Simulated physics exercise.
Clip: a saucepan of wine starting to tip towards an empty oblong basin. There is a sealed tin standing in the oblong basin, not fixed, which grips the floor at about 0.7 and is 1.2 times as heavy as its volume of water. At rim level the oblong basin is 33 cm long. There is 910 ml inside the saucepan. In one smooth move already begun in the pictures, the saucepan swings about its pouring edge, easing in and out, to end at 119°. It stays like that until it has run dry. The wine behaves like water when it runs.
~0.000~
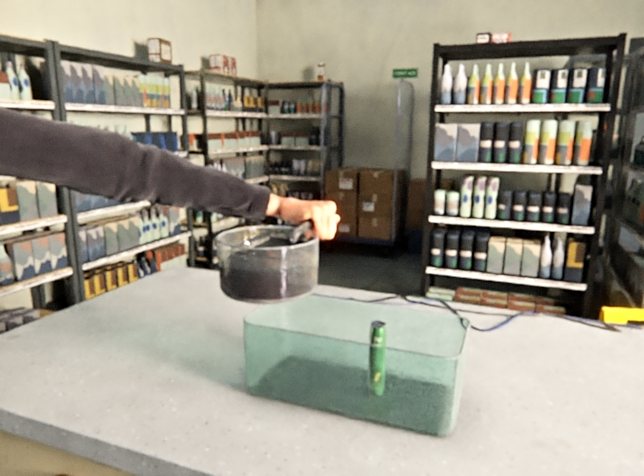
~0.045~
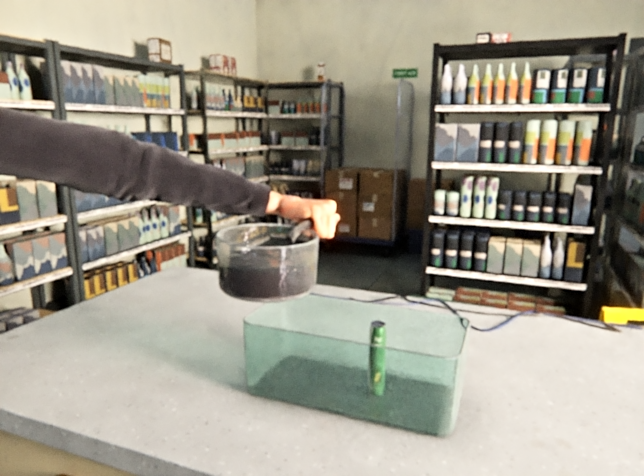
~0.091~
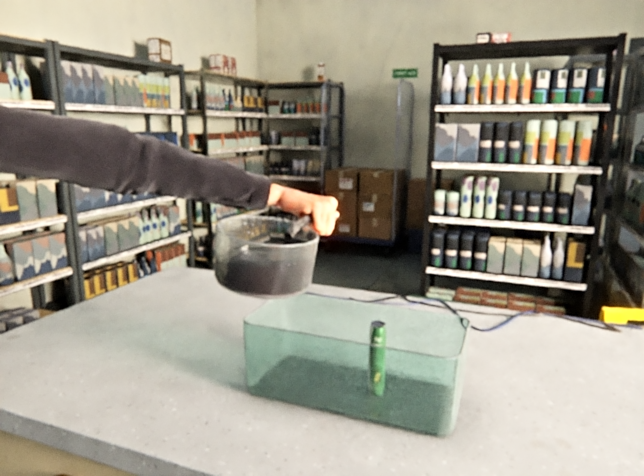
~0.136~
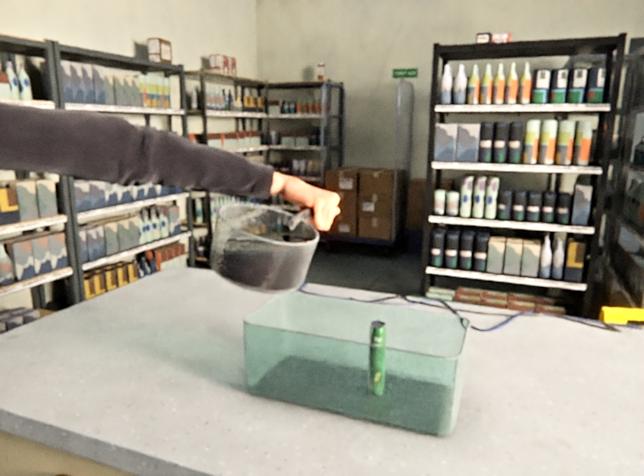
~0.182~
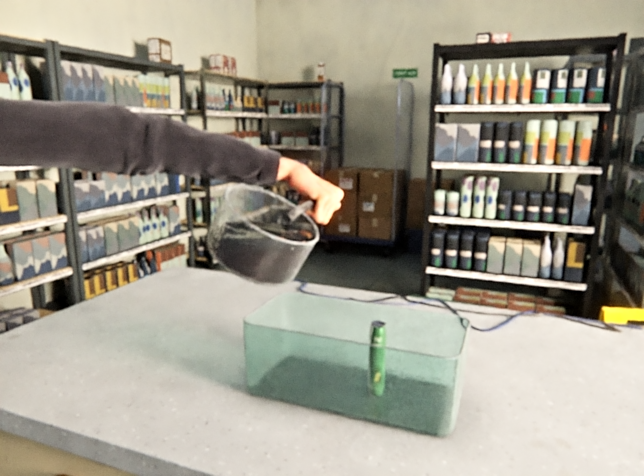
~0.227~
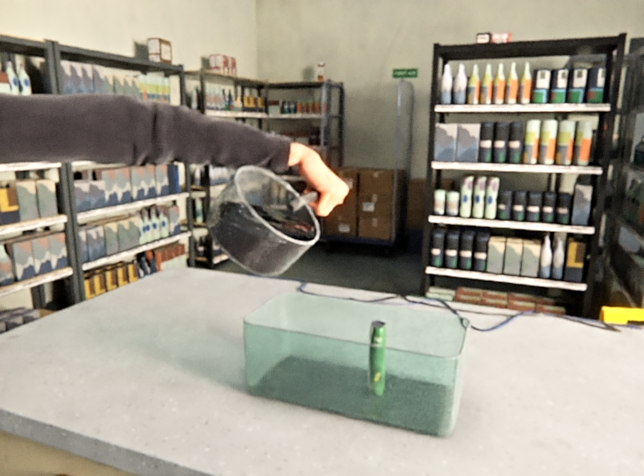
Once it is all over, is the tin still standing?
No.
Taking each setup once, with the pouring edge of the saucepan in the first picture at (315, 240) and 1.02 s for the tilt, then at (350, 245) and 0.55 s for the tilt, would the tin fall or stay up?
First it tips over; then it tips over.
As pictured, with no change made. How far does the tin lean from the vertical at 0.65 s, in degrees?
I'd say it is close to 0 degrees off upright.
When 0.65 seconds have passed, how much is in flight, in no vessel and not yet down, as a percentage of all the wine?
Close to 12 in every hundred parts.
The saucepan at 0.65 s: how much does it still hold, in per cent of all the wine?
Around 3 in a hundred is still there.
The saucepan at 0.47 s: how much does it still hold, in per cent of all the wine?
At that time about 46 in a hundred parts are still held.
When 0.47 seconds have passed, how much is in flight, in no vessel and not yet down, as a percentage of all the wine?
Estimate: About 50 % of all of it.
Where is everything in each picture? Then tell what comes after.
In the first picture, it leans 0°; its right rim is at (314, 242); the wine meets the walls at (230, 254) and (314, 264); the oblong basin's rim runs from (263, 306) to (466, 338); the tin's top is at (378, 327).
In the second picture, it leans 2°; its right rim is at (314, 242); the wine meets the walls at (229, 253) and (313, 261).
In the third picture, it leans 8°; its right rim is at (314, 242); the wine meets the walls at (227, 249) and (312, 255).
In the fourth picture, it leans 17°; its right rim is at (313, 242); the wine meets the walls at (224, 240) and (311, 248).
In the fifth picture, it leans 29°; its right rim is at (313, 243); the wine meets the walls at (221, 223) and (312, 240).
In the sixth picture, it leans 43°; its right rim is at (312, 242); the wine meets the walls at (222, 202) and (314, 235).
After 0.47 s the tilt is 113° and 46 per cent is still to pour; the tin stands where it began.
After 0.65 s the tilt is 119° and 3 per cent is still to pour; the tin stands where it began.
After 0.84 s the tilt is 119° and 0 per cent is still to pour; the tin leans 45°.
After 1.05 s the tilt is 119° and 0 per cent is still to pour; the tin lies on its side.
In the end the tin lies on its side.
